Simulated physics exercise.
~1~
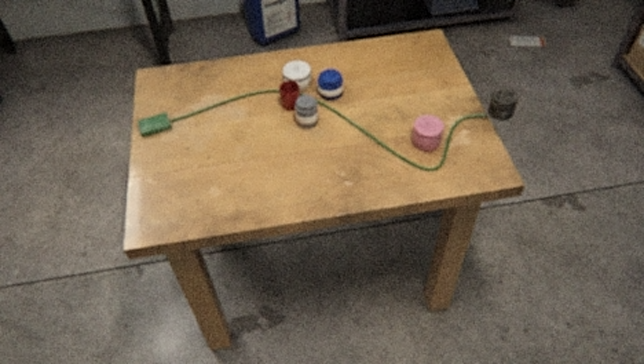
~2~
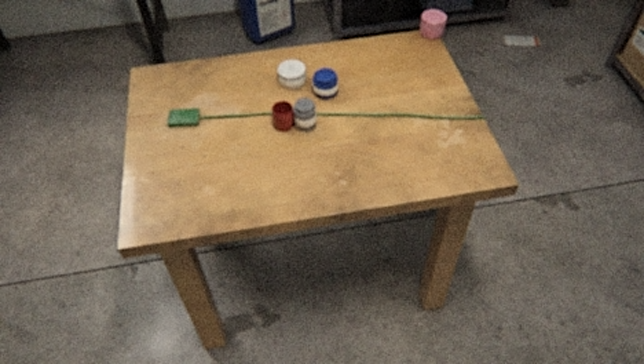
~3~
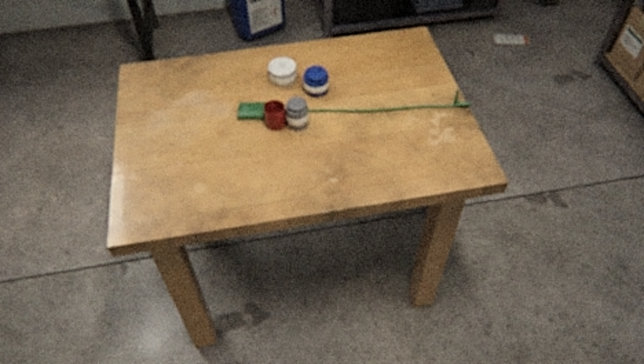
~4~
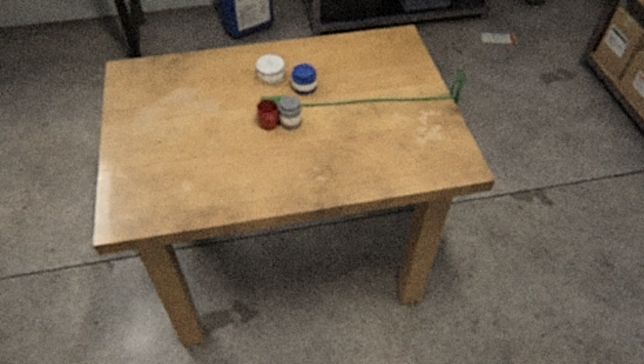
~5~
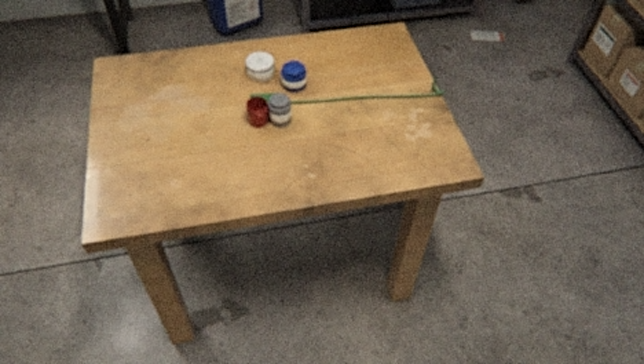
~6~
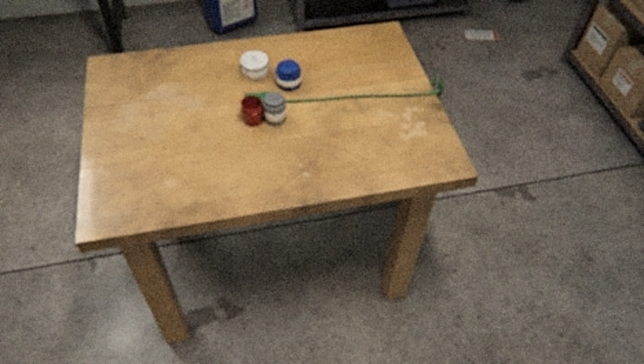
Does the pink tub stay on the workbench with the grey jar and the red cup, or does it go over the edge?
The pink tub goes over the edge near the far right corner. The grey jar and the red cup both stay on top of the workbench.
